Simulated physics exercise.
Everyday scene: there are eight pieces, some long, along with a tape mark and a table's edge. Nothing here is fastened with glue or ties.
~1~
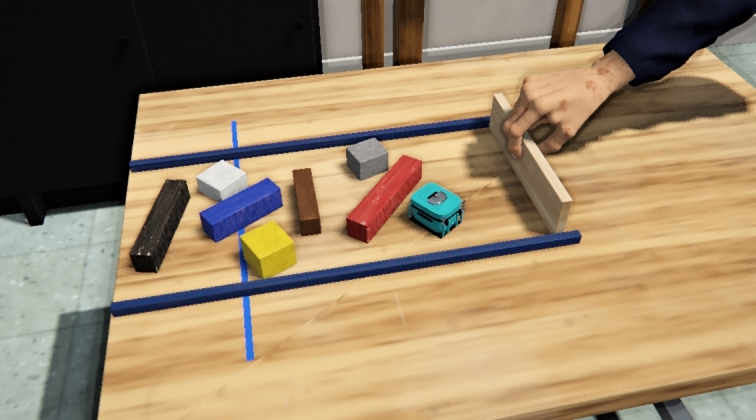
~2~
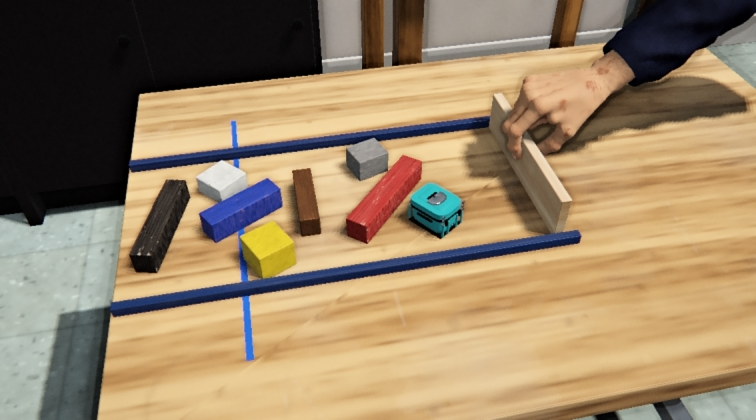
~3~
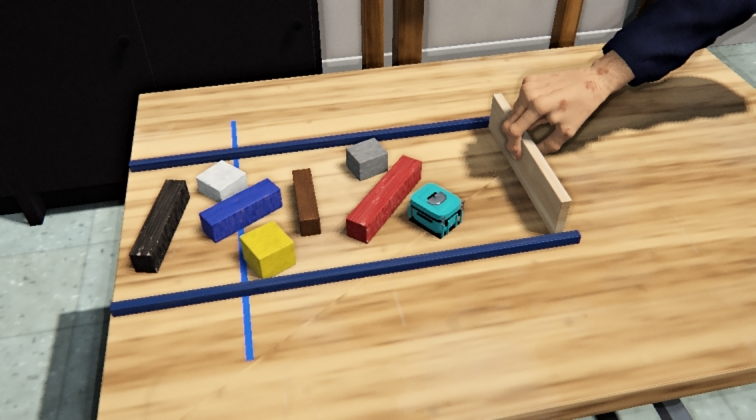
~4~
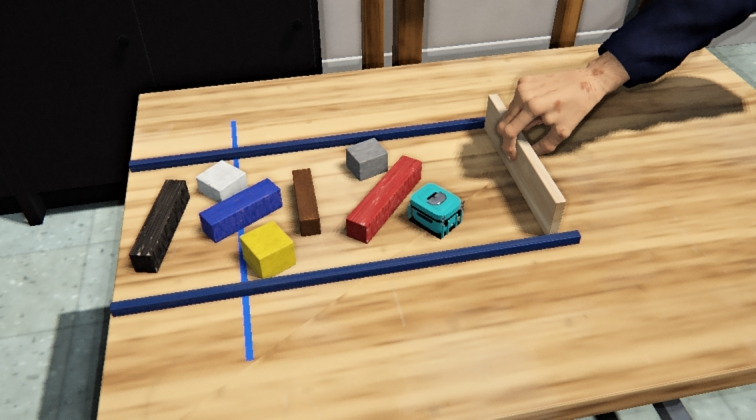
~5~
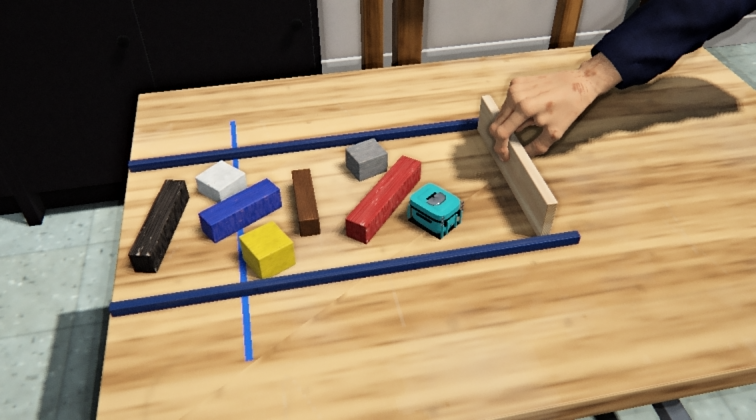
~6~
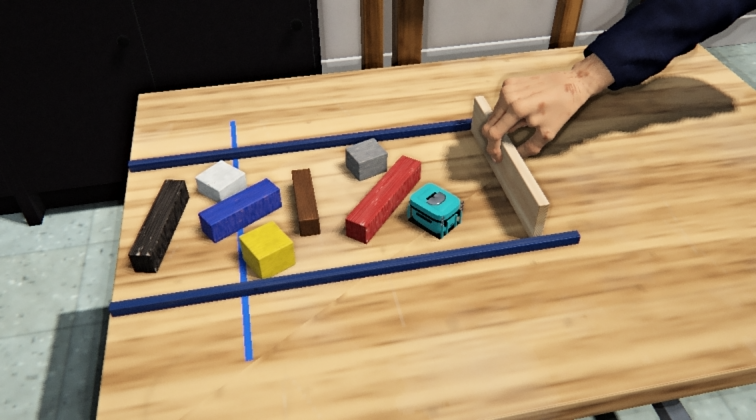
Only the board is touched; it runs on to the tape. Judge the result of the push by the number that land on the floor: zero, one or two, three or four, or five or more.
The board is going to sweep off none.
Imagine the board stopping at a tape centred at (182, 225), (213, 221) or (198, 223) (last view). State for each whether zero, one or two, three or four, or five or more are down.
In turn: Just one or two; 1 or 2; one or two.
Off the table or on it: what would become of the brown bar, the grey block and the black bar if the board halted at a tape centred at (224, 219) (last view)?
One by one: The brown bar holds its spot, the grey block holds its spot, the black bar topples.
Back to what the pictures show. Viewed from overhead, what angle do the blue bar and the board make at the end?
About 25°.
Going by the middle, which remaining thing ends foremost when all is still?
The one in question is the black bar.
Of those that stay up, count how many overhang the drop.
My count gives 1.
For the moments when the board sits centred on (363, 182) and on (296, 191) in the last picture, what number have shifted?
Well, it's 4 at the first one and 7 at the second.
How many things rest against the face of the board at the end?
It ends up touching 3.
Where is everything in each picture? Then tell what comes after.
Black bar (162, 224); white block (223, 182); blue bar (243, 209); board (526, 160); tape (240, 217), in the first frame.
White block (222, 182); brown bar (306, 201), in the second frame.
Blue bar (242, 210); grey block (367, 159), in the third frame.
Black bar (162, 224); board (520, 160), in the fourth frame.
White block (222, 183); yellow block (268, 251), in the fifth frame.
Black bar (161, 224); white block (222, 183); blue bar (242, 210); board (505, 163); tape (239, 217), in the sixth frame.
Early on, none off yet; black bar at rest near (161, 224); white block at rest near (222, 183); blue bar at rest near (242, 210).
A while later, none off yet; black bar at rest near (160, 224); white block travelled about its own width near (191, 177); blue bar travelled a little near (198, 206).
Finally, the number that fall off is zero.
